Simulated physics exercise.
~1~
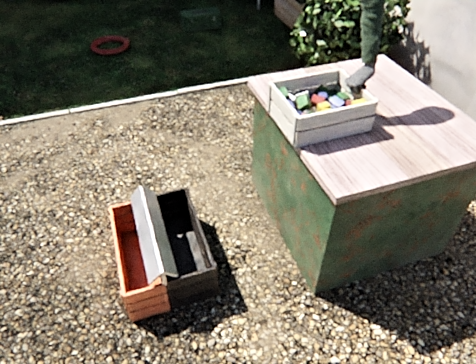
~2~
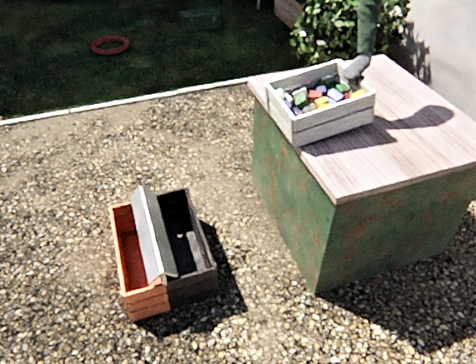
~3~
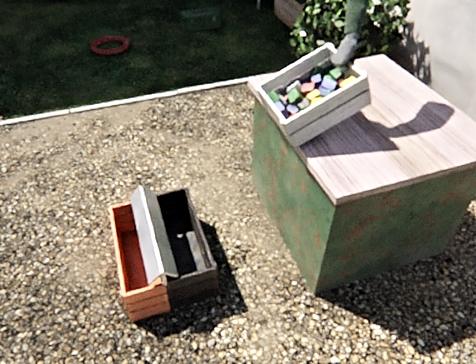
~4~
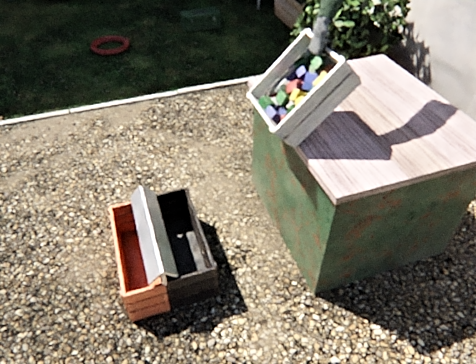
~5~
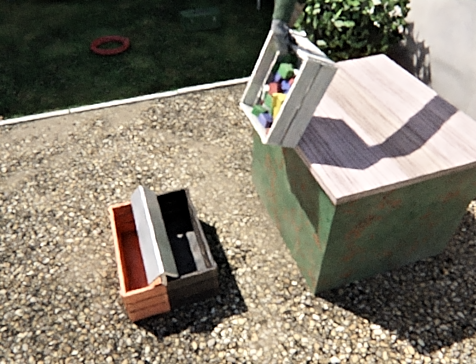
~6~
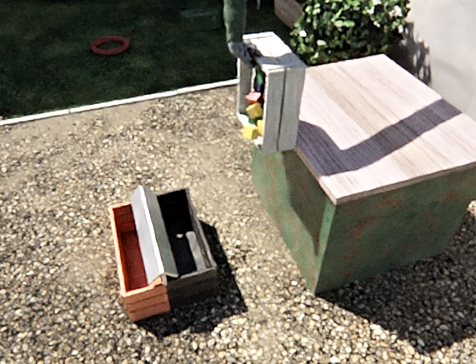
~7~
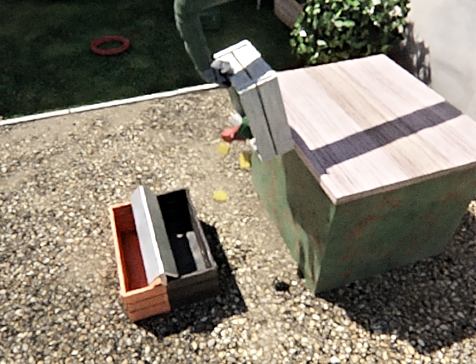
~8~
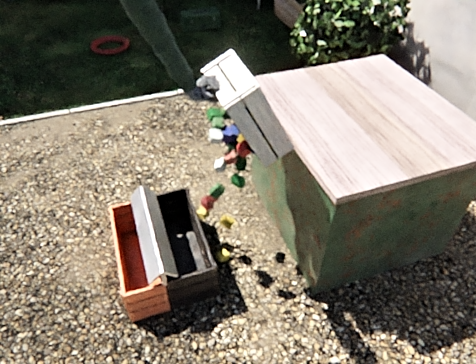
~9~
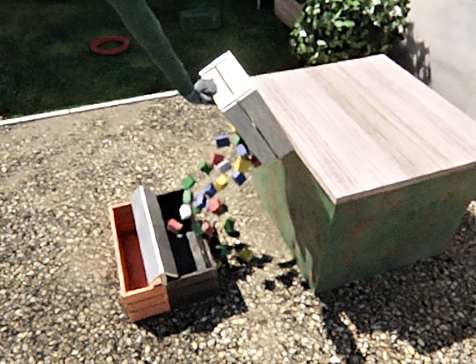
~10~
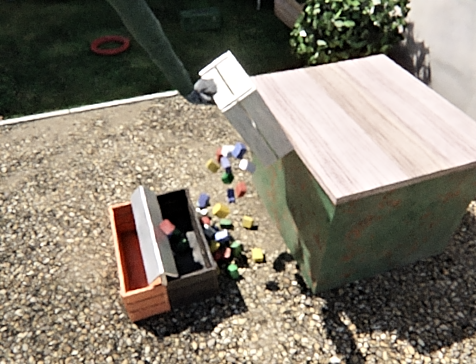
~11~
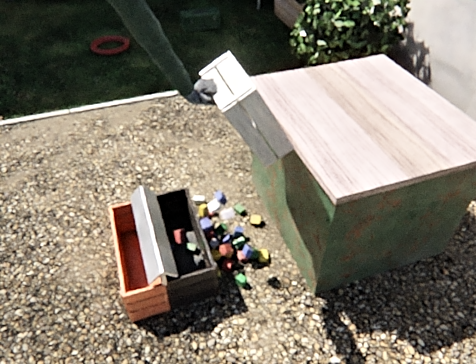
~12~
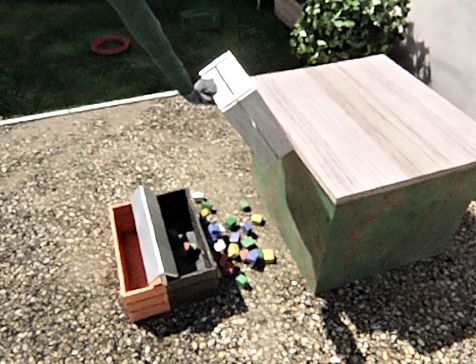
In this clip, a hand tips a white box of colourful toy bricks leftward off a bench, spilling them toward the joined black and orange boxes on the gravel. A few land in the black box, but most end scattered on the ground short of it, while the orange bin stays empty.
